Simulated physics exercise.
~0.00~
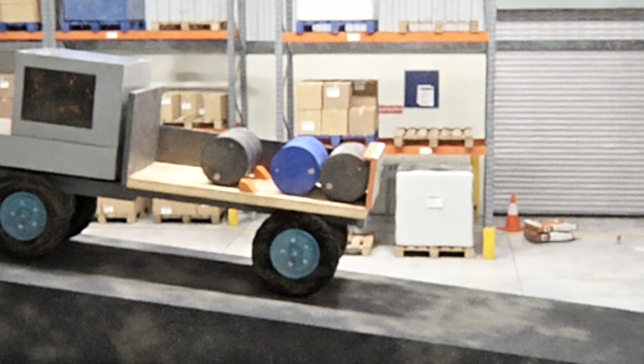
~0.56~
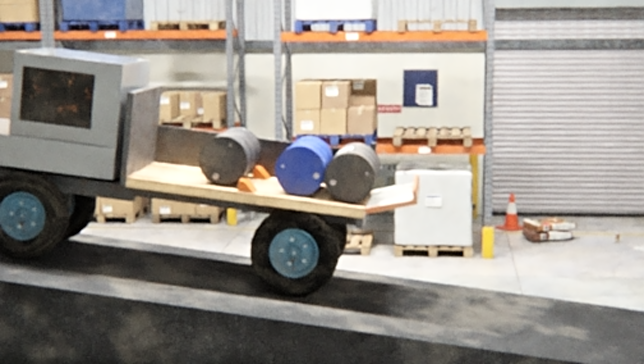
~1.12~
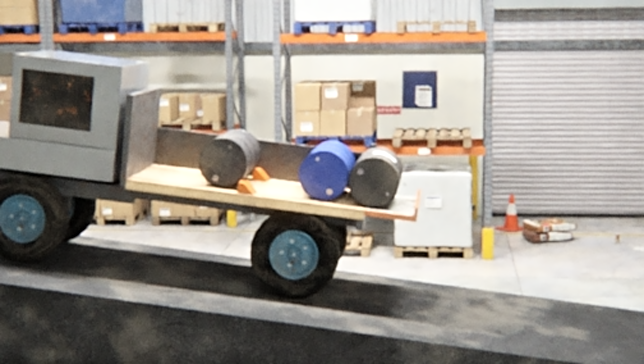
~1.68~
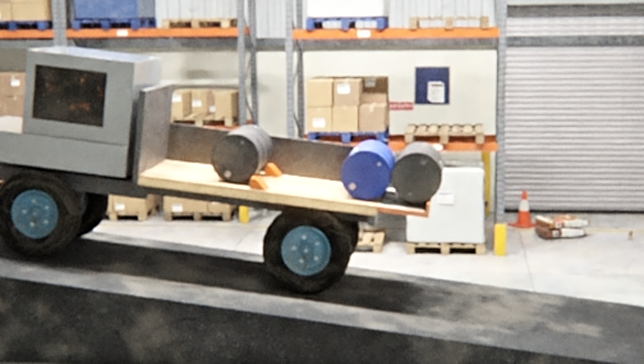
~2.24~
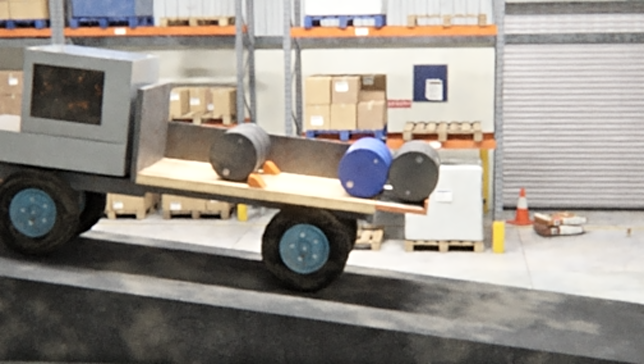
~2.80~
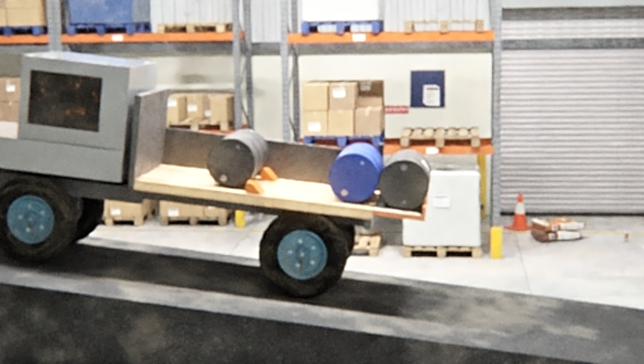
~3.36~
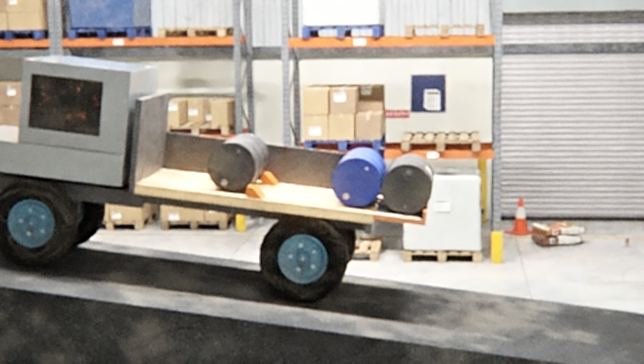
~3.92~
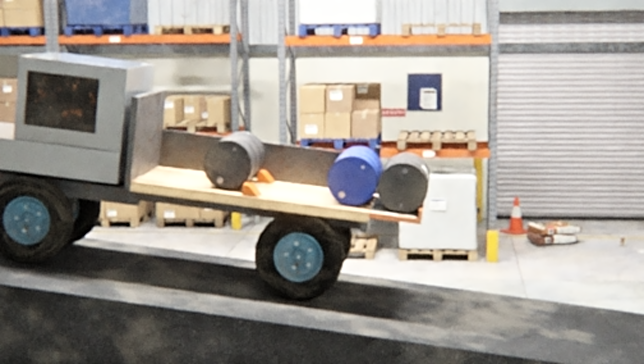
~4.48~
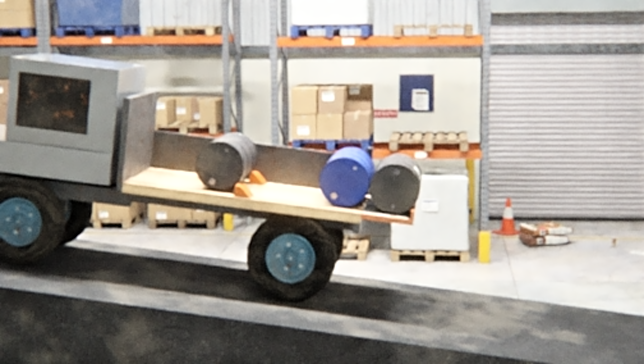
In a warehouse, a flatbed truck stands on a slope falling to the right as its tailgate drops open; the blue drum and the dark one beside it roll right toward the edge and stop, while another dark drum stays by the orange chock, all three still aboard.
